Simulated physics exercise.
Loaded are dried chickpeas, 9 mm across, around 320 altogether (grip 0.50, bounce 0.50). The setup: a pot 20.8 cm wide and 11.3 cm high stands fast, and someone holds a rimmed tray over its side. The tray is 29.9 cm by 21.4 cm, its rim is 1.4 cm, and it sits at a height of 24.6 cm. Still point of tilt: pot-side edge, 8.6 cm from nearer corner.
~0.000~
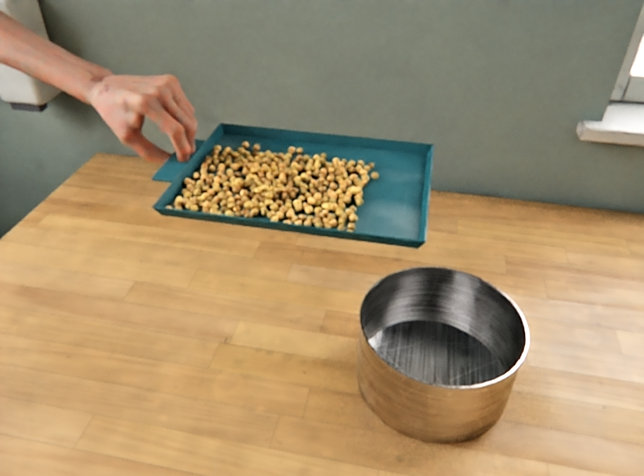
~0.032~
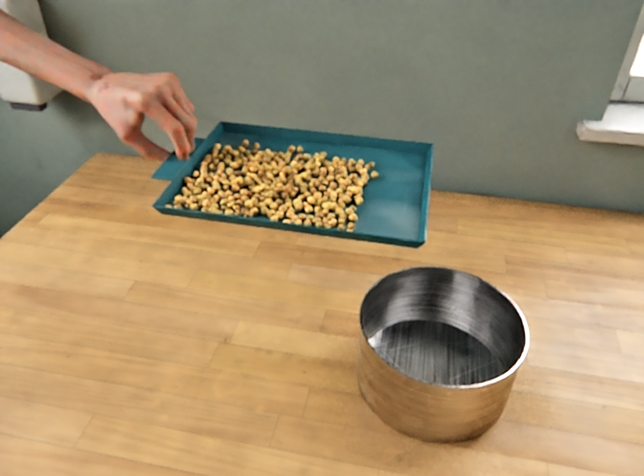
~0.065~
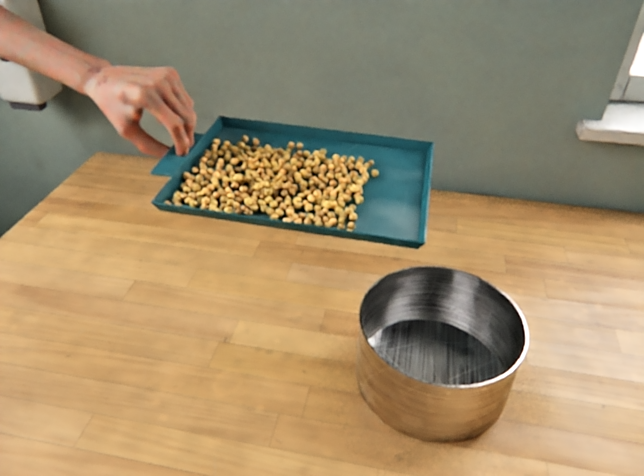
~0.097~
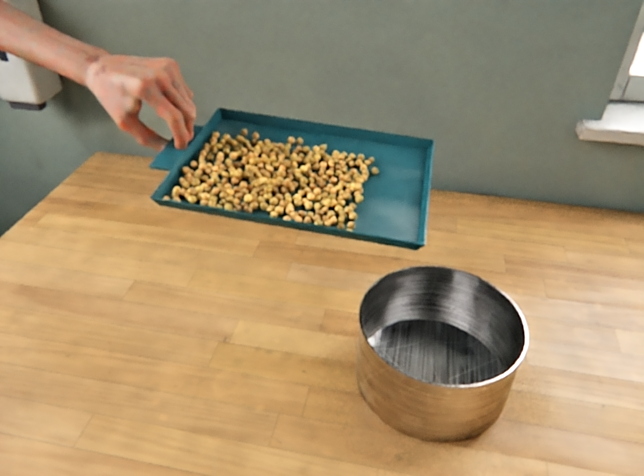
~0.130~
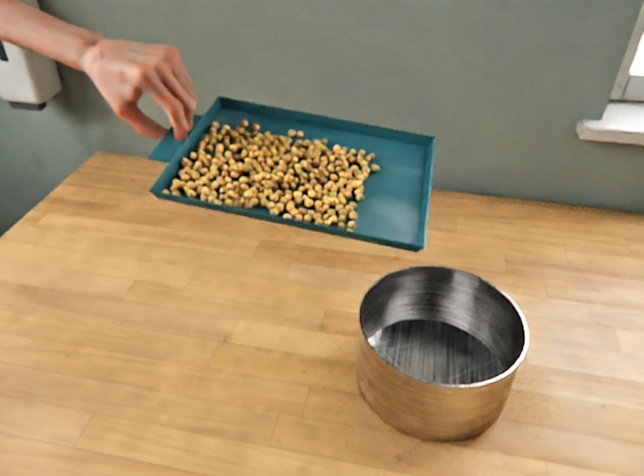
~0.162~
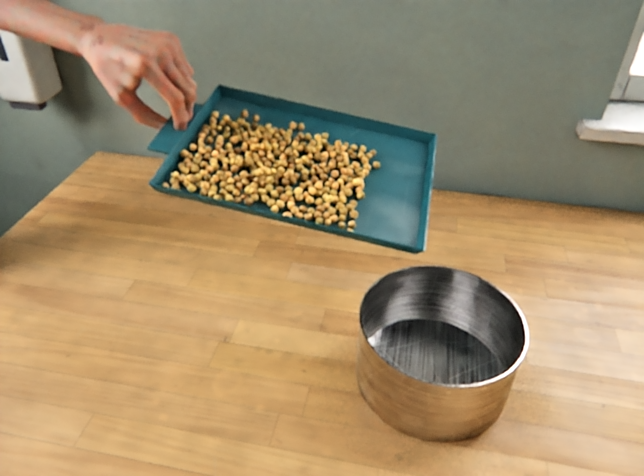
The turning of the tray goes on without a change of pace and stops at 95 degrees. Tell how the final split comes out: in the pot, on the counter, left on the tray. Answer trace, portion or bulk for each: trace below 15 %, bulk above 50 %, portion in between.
Pot: Bulk. Counter: Trace. Tray: Trace.
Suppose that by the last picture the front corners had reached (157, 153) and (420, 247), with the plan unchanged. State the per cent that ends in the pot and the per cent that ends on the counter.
Pot 95 % / counter 5 %.
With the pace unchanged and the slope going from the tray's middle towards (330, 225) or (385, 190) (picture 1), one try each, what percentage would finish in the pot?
Estimate: Some 55 % and some 50 % respectively.
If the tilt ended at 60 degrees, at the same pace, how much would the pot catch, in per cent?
Roughly 75 %.
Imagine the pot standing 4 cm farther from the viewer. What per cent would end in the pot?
About 70 %.
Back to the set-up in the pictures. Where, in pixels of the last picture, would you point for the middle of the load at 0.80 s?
My estimate is roughly (413, 301).
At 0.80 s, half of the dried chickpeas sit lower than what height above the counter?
About 18 centimetres.
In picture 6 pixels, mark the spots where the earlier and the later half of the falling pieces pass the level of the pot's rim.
Near (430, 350) at first, near (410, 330) afterwards.
Then, at 0.54 s, tilt 51 degrees; the tray holds 100 %, the pot 0 %.
After 0.80 s, tilt 79 degrees; the tray holds 35 %, the pot 35 %.
After 1.16 s, tilt 95 degrees; the tray holds 0 %, the pot 95 %.
At rest (1.8 s), pot 95 %, counter 5 %, tray 0 %.
